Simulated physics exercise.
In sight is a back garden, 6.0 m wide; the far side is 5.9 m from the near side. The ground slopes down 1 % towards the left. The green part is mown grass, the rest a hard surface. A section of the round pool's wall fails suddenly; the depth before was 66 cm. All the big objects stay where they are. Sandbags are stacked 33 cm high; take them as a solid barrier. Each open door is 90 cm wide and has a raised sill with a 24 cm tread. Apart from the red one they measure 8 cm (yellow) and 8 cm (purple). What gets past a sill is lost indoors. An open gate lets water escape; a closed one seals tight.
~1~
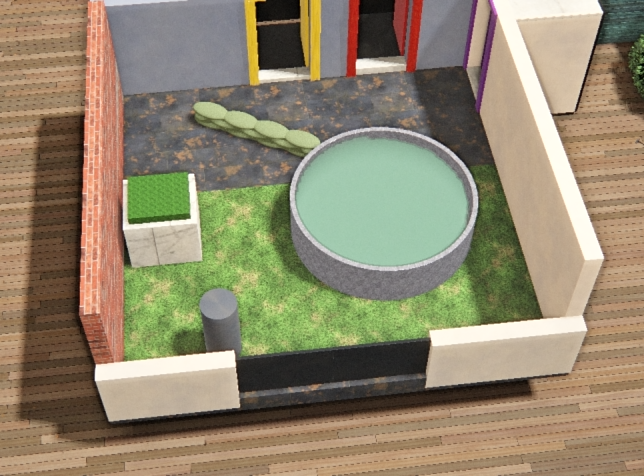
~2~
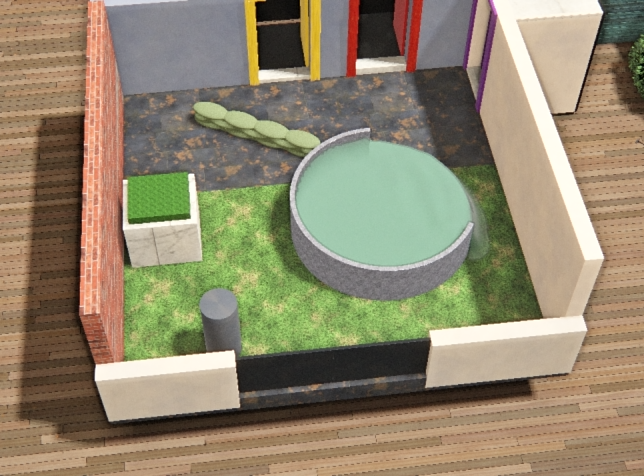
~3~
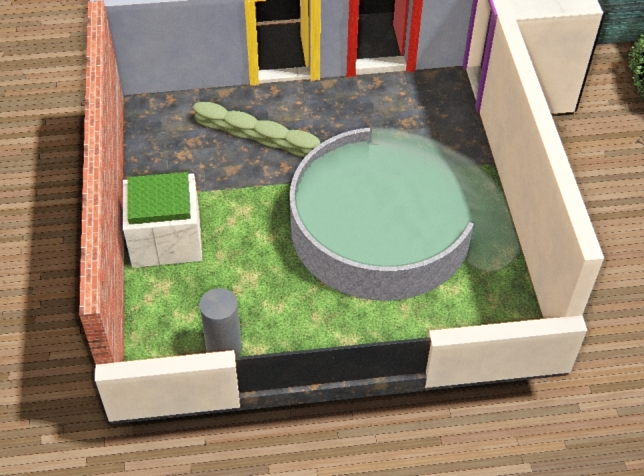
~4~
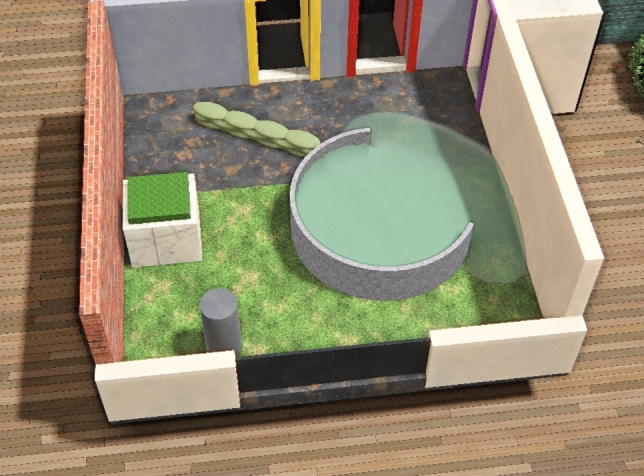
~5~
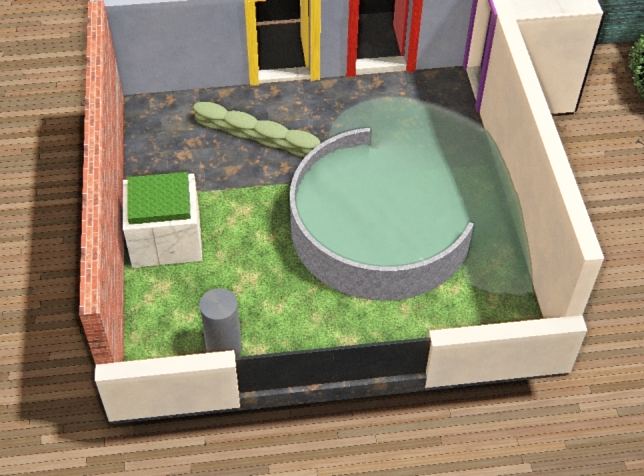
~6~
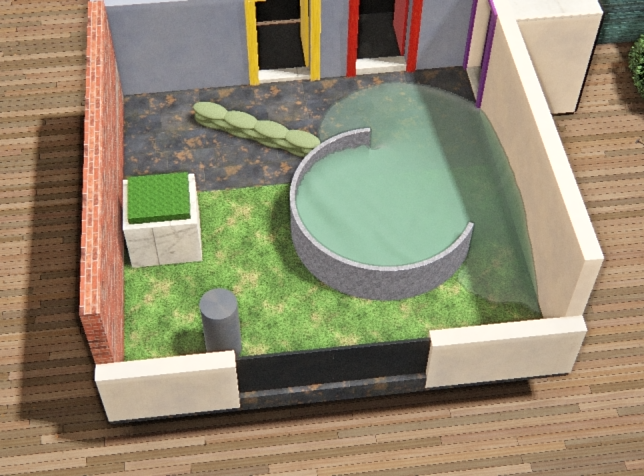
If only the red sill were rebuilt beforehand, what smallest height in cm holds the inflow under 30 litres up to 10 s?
Some 28 cm above the ground.
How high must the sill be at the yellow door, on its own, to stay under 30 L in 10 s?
Roughly 10.5 cm at yellow.
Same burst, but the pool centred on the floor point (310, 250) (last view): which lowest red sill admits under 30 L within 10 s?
About 23 cm.
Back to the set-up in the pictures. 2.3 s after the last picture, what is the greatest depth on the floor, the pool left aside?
About 34 cm.
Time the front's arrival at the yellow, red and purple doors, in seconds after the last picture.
Yellow 0.8 s, red 0.1 s, purple 0.1 s.
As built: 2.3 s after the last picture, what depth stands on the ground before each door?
In cm: Yellow 10, red 29, purple 31.
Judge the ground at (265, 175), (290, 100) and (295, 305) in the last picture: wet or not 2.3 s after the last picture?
In that order: Not reached, flooded, not reached.
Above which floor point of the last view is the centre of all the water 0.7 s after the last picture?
Near (416, 200).
Then, 0.7 s after the last picture water covers 35 % of the floor, deepest (54 cm) near (444, 72); 21 cm at the red door, 7 litres in over its 14 cm sill.
Then, 2.3 s after the last picture water covers 50 % of the floor, deepest (34 cm) near (466, 77); 29 cm at the red door, 130 litres in over its 14 cm sill.
Then, 9.3 s after the last picture water covers 95 % of the floor, deepest (14 cm) near (124, 100); 10 cm at the red door, 208 litres in over its 14 cm sill.
At the red door as built, the water peaked near 31 cm, 1.5 s after the last picture.
With a sill of 24 cm, 58 litres would have come in within the 10 s; with 32.5 cm, 13 litres. So under 30 litres takes about 28 cm.
